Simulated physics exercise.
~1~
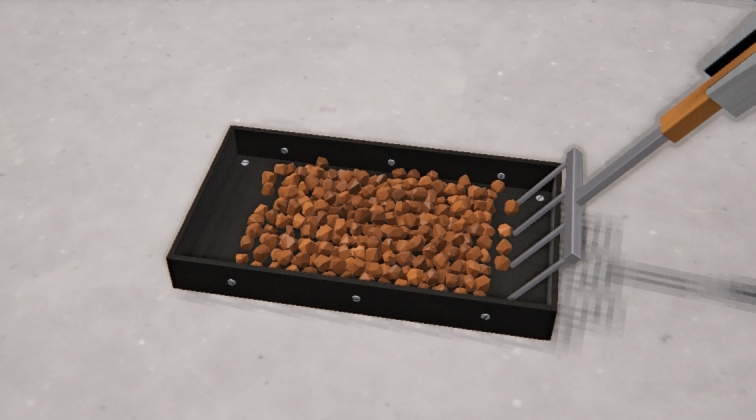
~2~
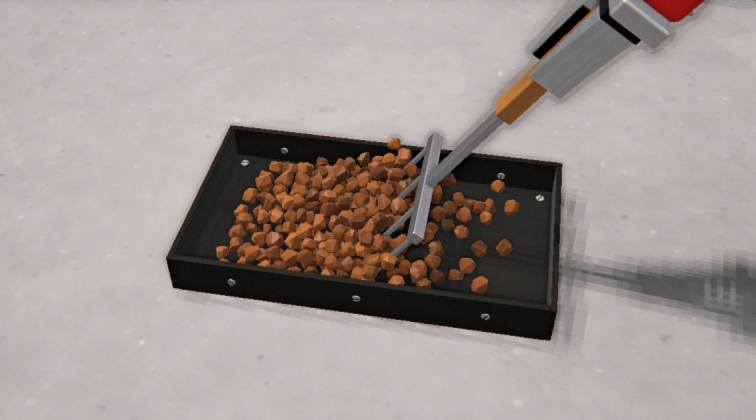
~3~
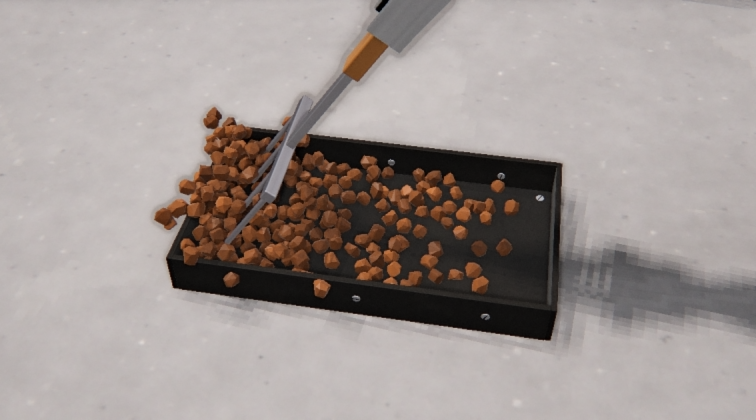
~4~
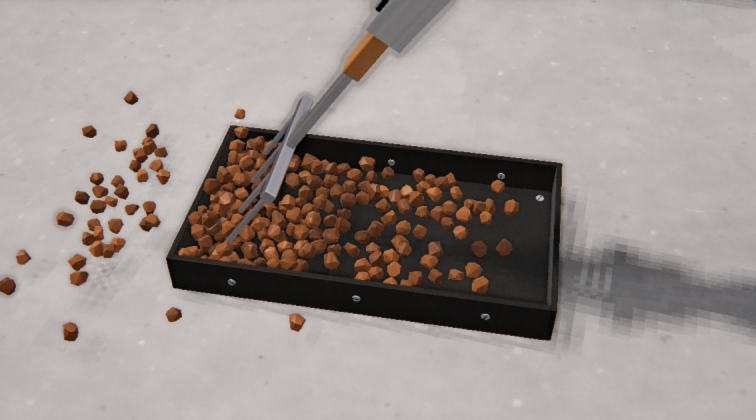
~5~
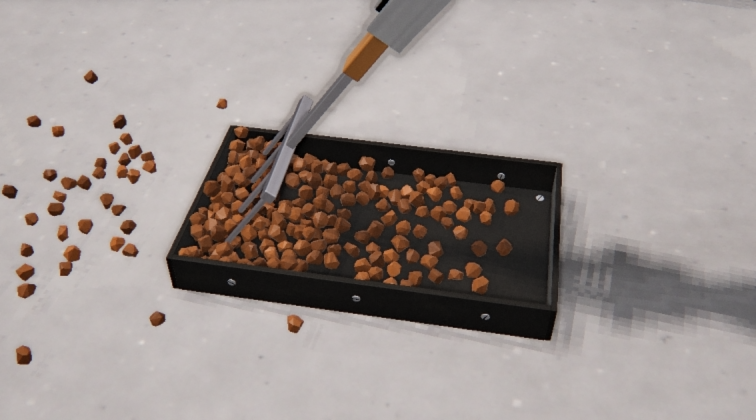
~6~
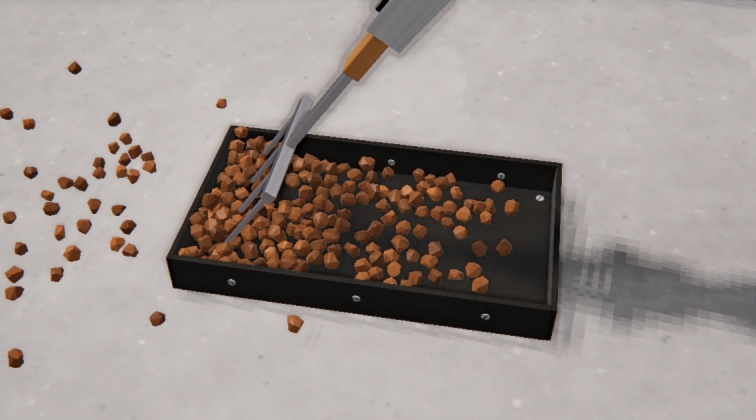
A rake held by a robot arm swept left through brown pellets in a black tray, piling them against the far left end until some spilled over and scattered across the grey surface, while most stayed inside and the rake stopped among them.
